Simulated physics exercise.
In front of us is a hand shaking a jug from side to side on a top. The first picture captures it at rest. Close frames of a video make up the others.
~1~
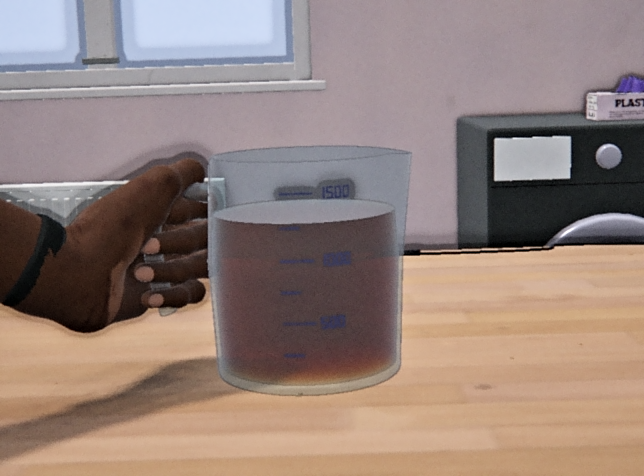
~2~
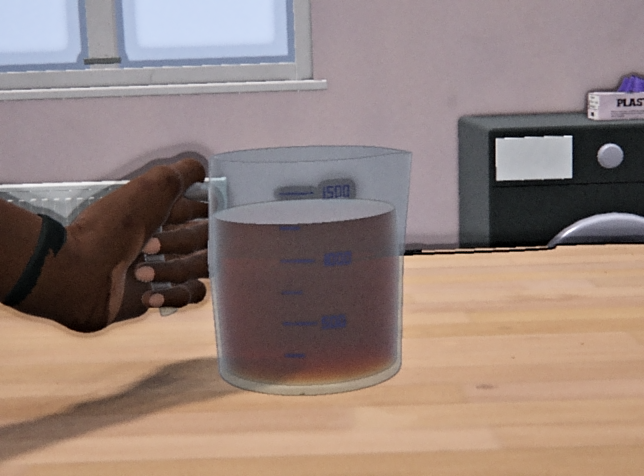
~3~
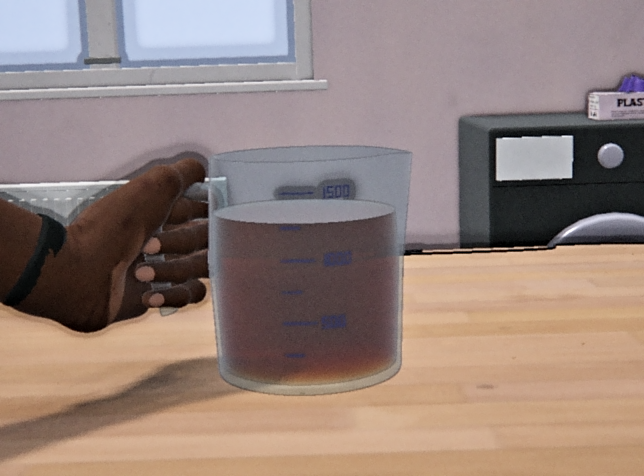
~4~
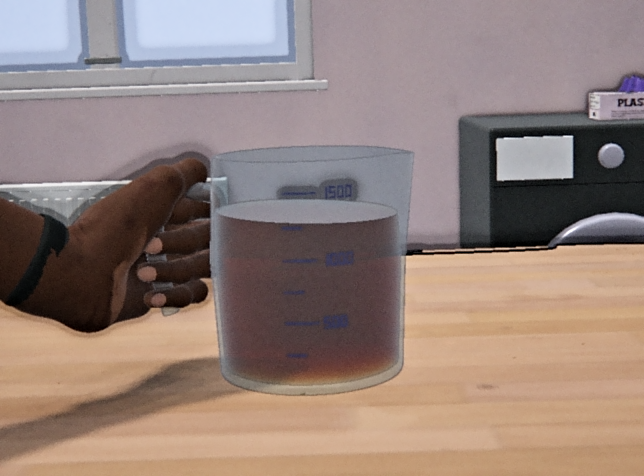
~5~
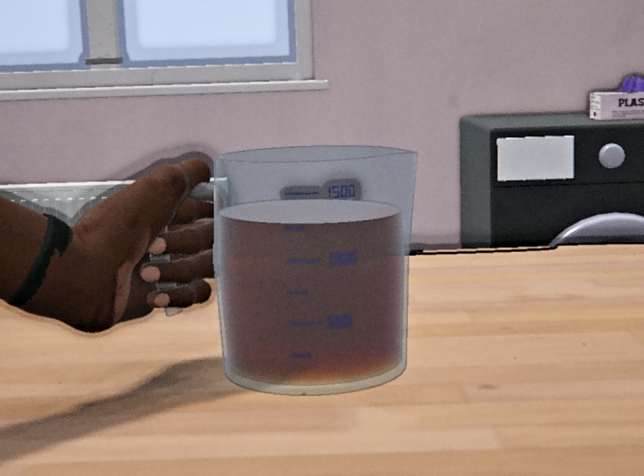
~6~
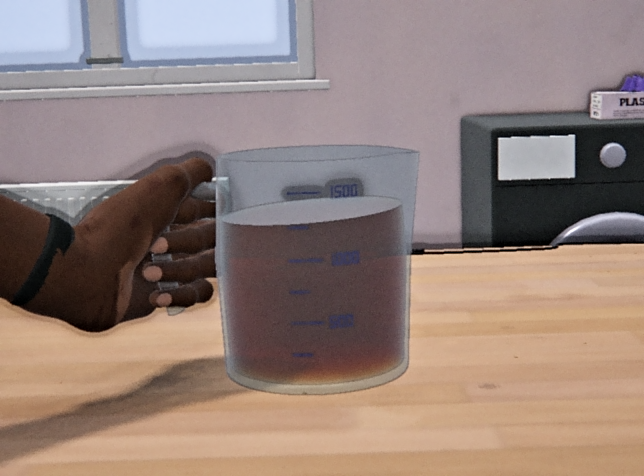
The video shows a dark-skinned hand at the handle of a clear measuring jug about three quarters full of reddish-brown liquid on a wooden top; the jug shifts very slightly right, its liquid surface staying nearly level.
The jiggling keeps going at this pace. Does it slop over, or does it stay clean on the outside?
Watch, it's going to stay contained.
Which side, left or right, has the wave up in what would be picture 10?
Higher level: Left half.
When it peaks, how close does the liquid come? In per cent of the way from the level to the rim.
Reading: 50 per cent.
Shortly, the highest wave so far climbs under half way to the rim.
At the finish, the highest wave so far climbs under half way to the rim; nothing has left it.
